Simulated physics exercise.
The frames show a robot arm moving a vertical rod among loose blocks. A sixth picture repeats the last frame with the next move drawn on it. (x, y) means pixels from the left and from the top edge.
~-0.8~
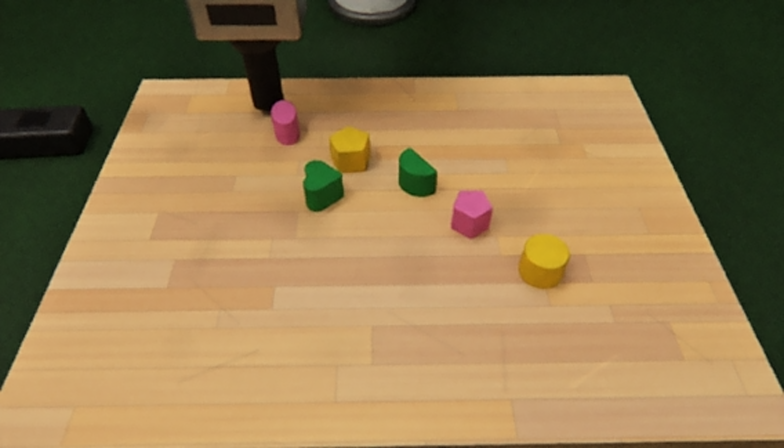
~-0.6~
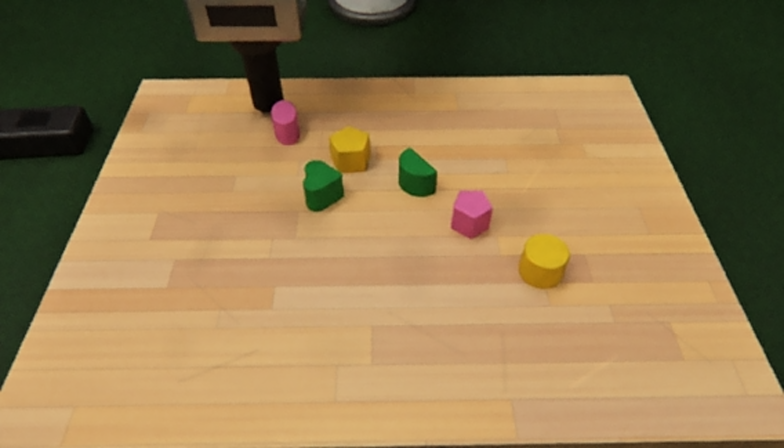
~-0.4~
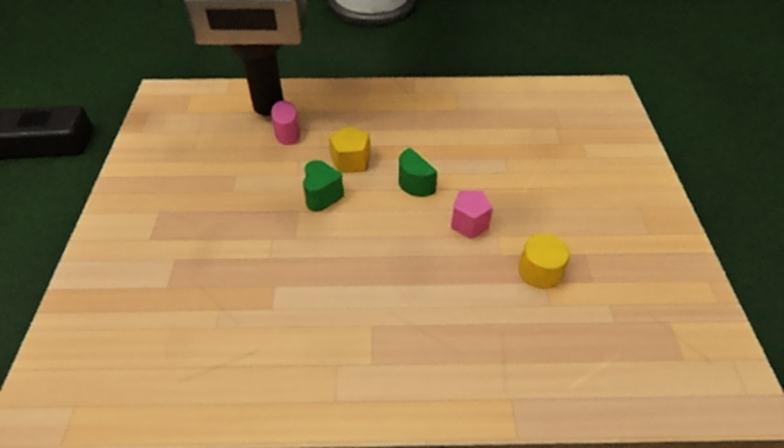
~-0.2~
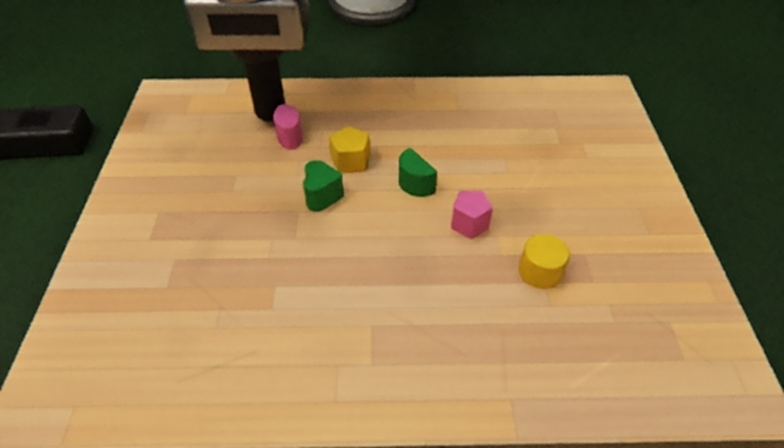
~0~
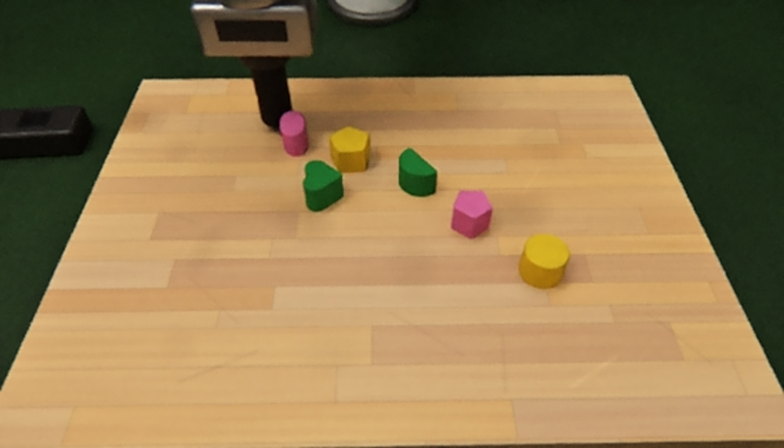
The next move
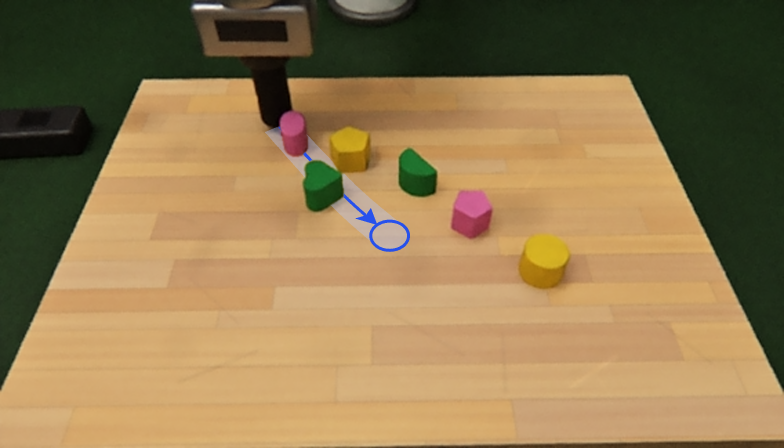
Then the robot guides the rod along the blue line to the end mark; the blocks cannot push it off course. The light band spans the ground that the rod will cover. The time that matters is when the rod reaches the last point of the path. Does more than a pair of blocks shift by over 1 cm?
No
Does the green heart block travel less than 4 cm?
No, I don't think so.
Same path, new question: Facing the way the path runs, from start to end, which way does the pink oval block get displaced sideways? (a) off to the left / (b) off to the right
It's b.
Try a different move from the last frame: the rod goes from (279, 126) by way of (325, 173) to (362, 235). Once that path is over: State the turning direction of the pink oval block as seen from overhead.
Spin direction: Clockwise.
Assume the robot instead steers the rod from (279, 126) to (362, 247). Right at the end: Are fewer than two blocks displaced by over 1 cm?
It seems not.
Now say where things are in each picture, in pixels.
Rod's lower end (269, 102); pink oval block (284, 111); green heart block (319, 174); yellow pentagonal block (350, 139); green half-round block (415, 162), in the first picture.
Rod (269, 103); blocks still, in the second picture.
Rod (269, 106); blocks still, in the third picture.
Rod (271, 111); pink oval block (286, 115), in the fourth picture.
Rod (278, 117); pink oval block (292, 122); green heart block (319, 174); yellow pentagonal block (350, 139); green half-round block (415, 162), in the fifth picture.
Drawn move, from (279, 126) through (326, 178) to (390, 235).
On the path given first. One third of the way, rod (309, 151); pink oval block (318, 156), turned 65° clockwise; green heart block (320, 181), turned 20° anticlockwise.
Two thirds of the way, rod (345, 189); pink oval block (337, 200); green heart block (318, 220); yellow pentagonal block (353, 139).
At the end, rod (390, 227); pink oval block (346, 219), turned 170° clockwise; green heart block (315, 230), turned 25° clockwise; yellow pentagonal block (353, 139); green half-round block still.
